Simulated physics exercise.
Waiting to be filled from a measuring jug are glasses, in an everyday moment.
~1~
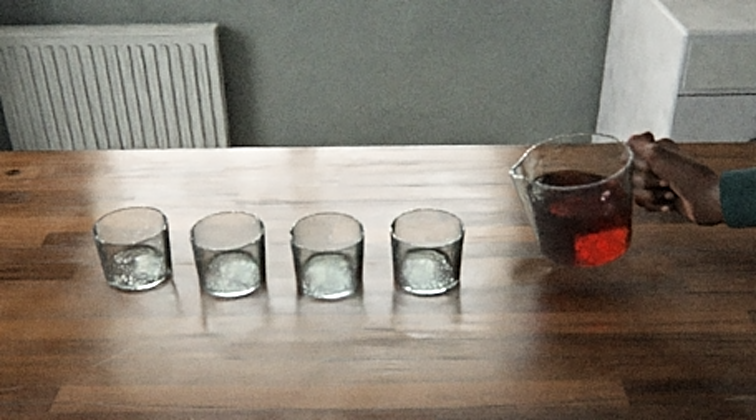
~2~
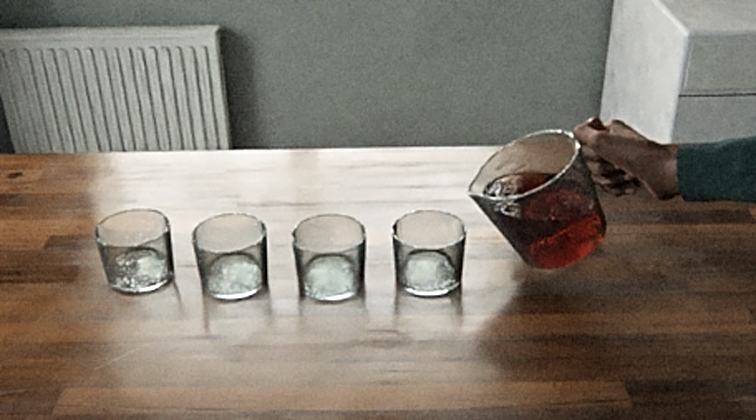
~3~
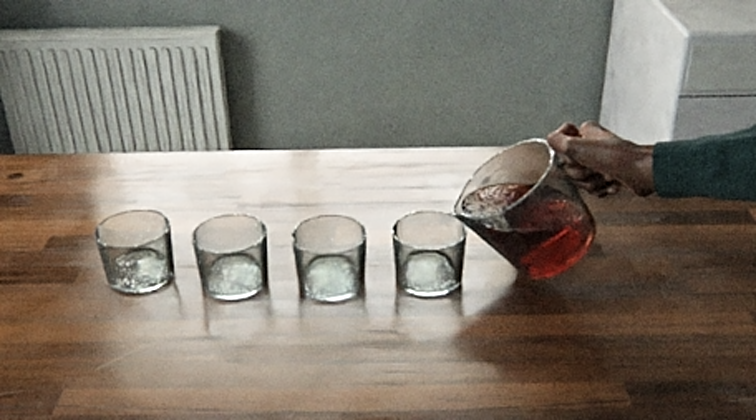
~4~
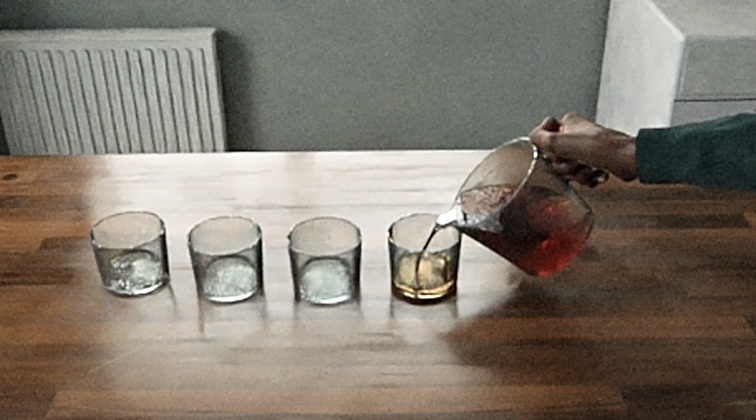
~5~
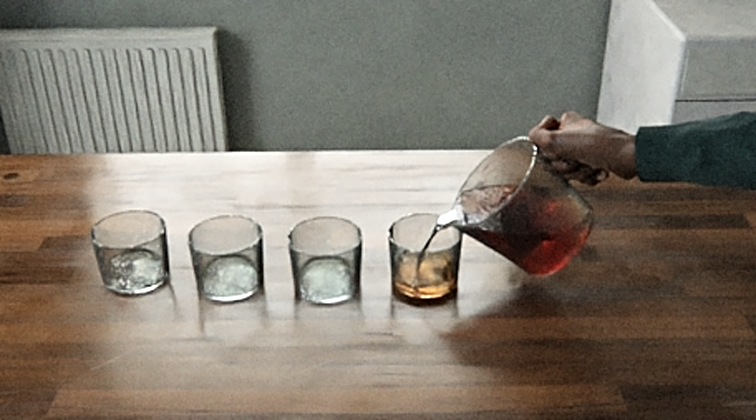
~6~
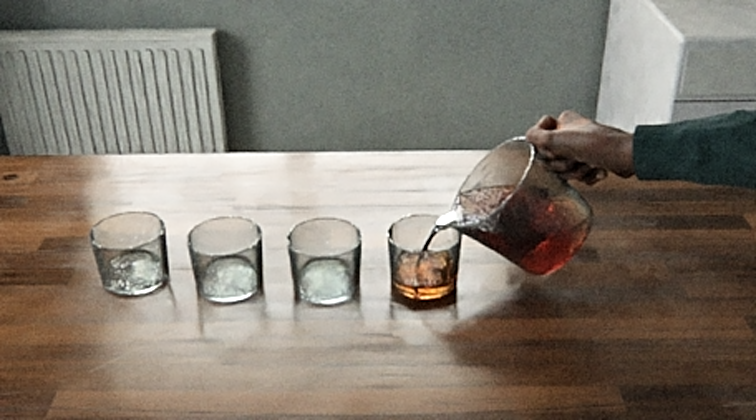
A hand lifts a glass jug, tilts it left, and pours tea into the rightmost glass.
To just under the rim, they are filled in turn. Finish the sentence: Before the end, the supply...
Before the end, the supply is used up.
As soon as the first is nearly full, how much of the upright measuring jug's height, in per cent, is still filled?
Roughly 30 %.
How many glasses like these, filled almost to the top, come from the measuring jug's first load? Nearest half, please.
It comes to roughly 2.0.
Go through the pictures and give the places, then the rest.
In the first frame, the measuring jug is picked up; measuring jug (580, 199) about half full; four glasses, the last at (134, 246).
In the second frame, the measuring jug leans over the first small glass; measuring jug (543, 200) tipped 25° with all of its load; the first is empty.
In the third frame, the measuring jug leans over the first small glass; measuring jug (529, 211) tipped 35° with all of its load; four glasses, the last at (137, 249).
In the fourth frame, the tea is flowing; measuring jug (523, 210) tipped 45° with nearly all of its load; the first is nearly empty.
In the fifth frame, the tea is flowing; measuring jug (524, 209) tipped 45° with nearly all of its load; four glasses, the last at (132, 250).
In the sixth frame, the tea is flowing; measuring jug (524, 209) tipped 45° with nearly all of its load; the first is about a quarter full.
Next, the first is about half full.
After that, the first is done and the measuring jug has about half of its load.
Finally, the measuring jug is empty with one filled and the next at all of a serving.
